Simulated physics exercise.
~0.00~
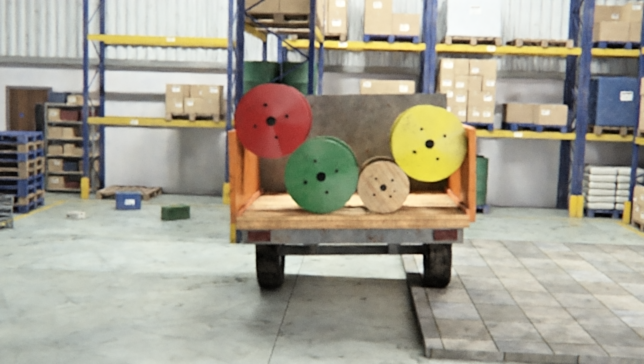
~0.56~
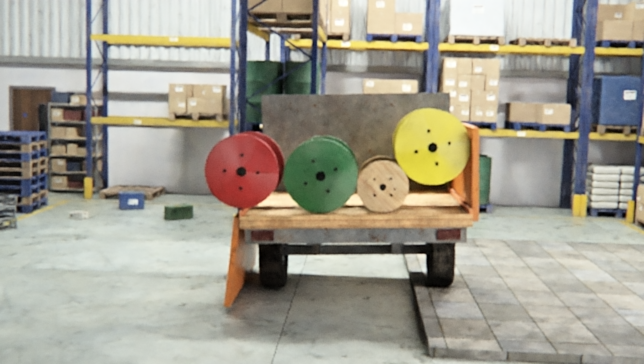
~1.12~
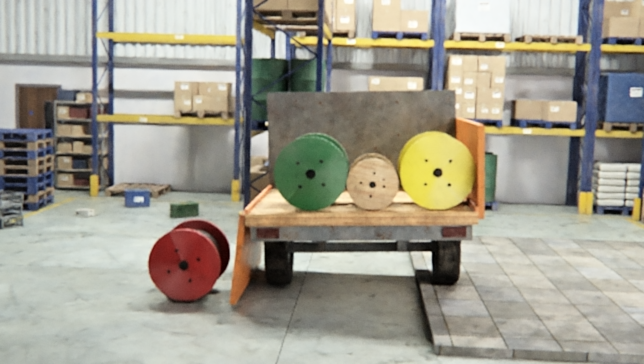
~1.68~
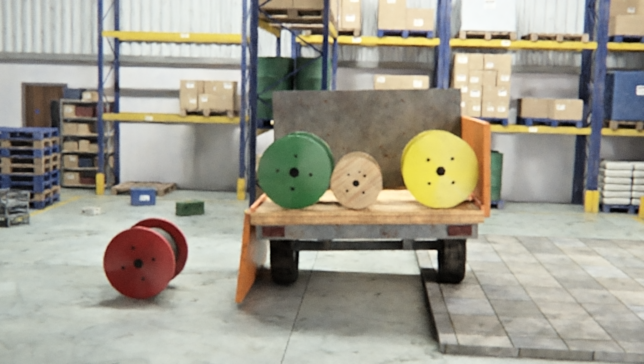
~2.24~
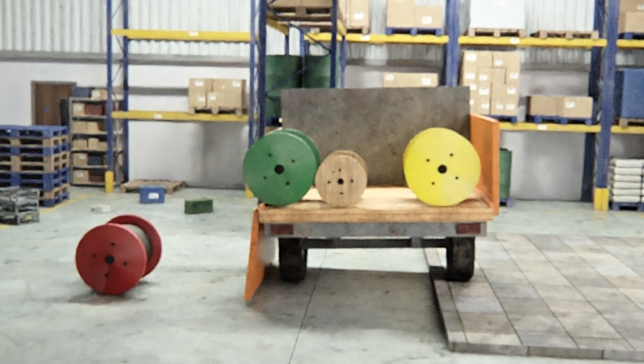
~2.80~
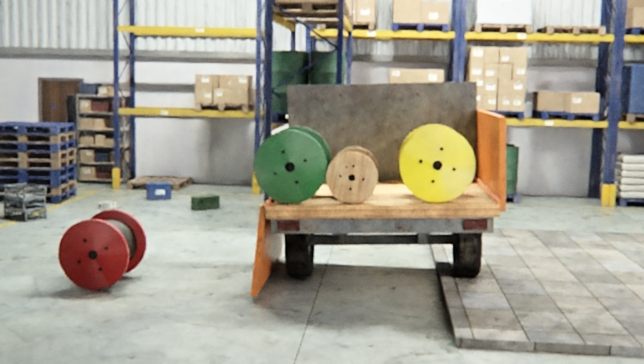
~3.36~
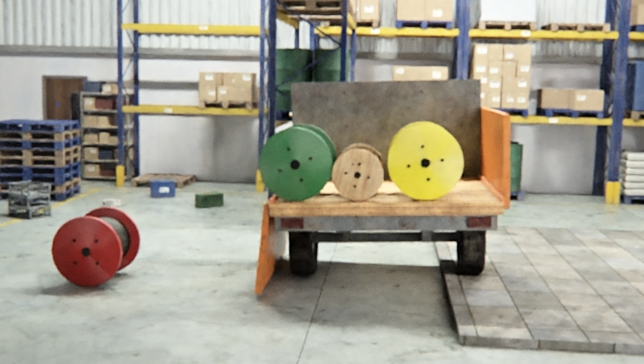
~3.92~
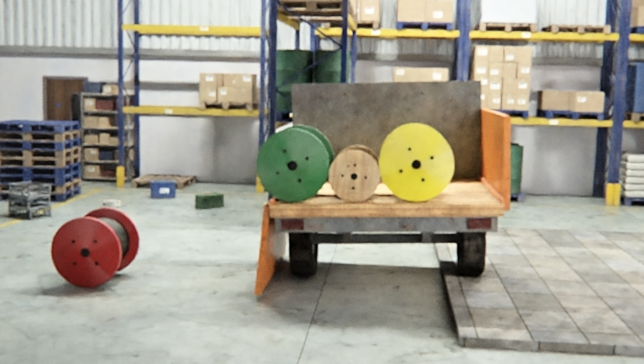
In a warehouse lined with tall shelves of boxes, four cable reels sit on the back of a parked trailer, with red on the left, then green, a small wooden one and yellow. The orange board on the left side swings down, and the red reel shifts left and drops off the edge. It lands on the concrete floor and rolls away to the left before slowing. On the deck, the green reel rolls a little left, then settles, while yellow drifts left toward the wooden reel. At the end, three reels remain on the trailer and red rests on the floor.
